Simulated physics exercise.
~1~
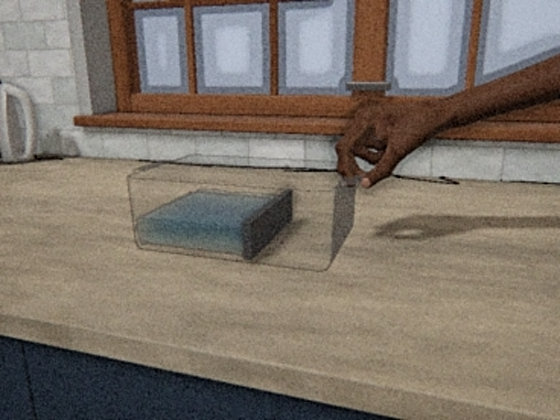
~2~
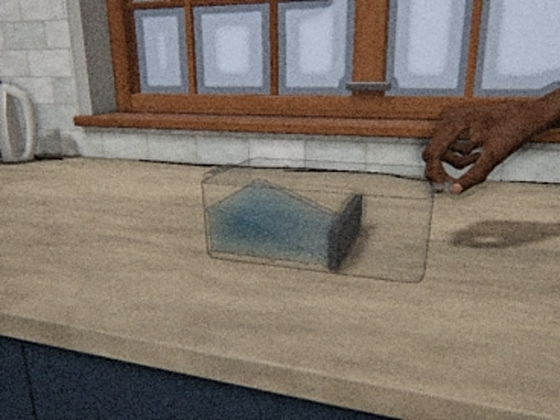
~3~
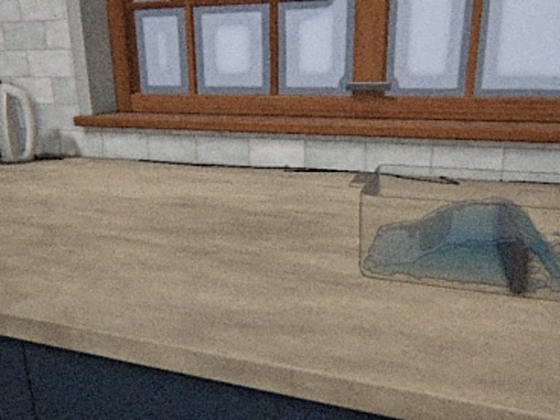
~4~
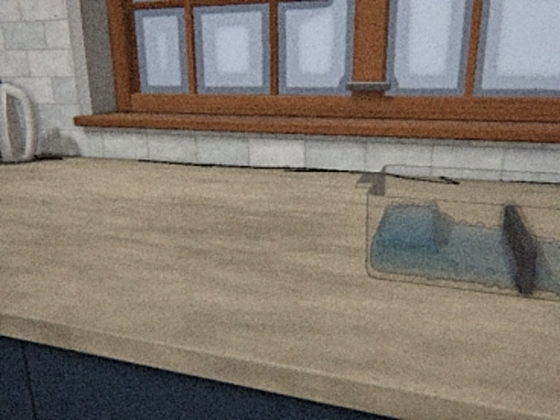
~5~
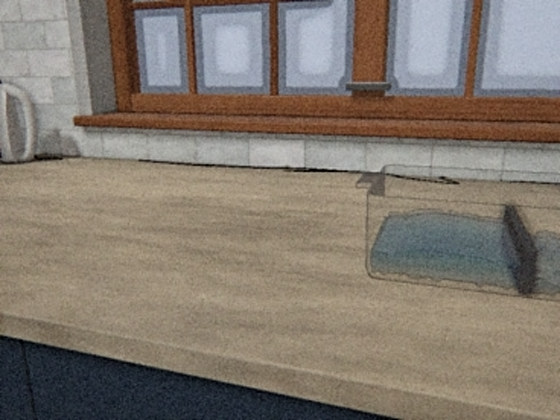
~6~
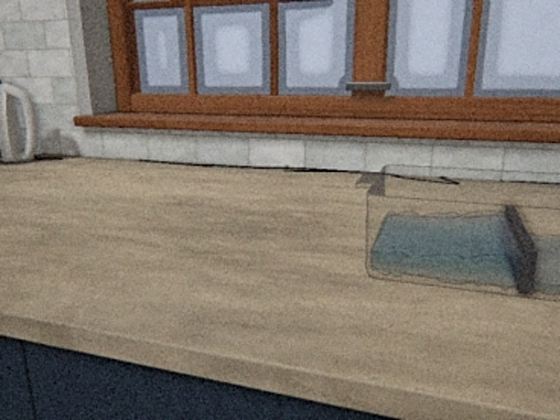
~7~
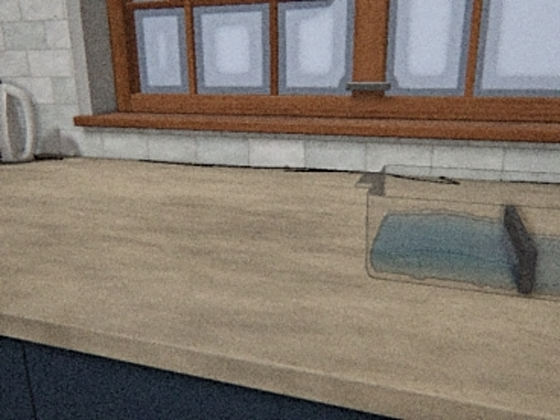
A hand pulling a clear divided tub right along a worktop, its blue water surging, partly crossing the dark divider, then settling.
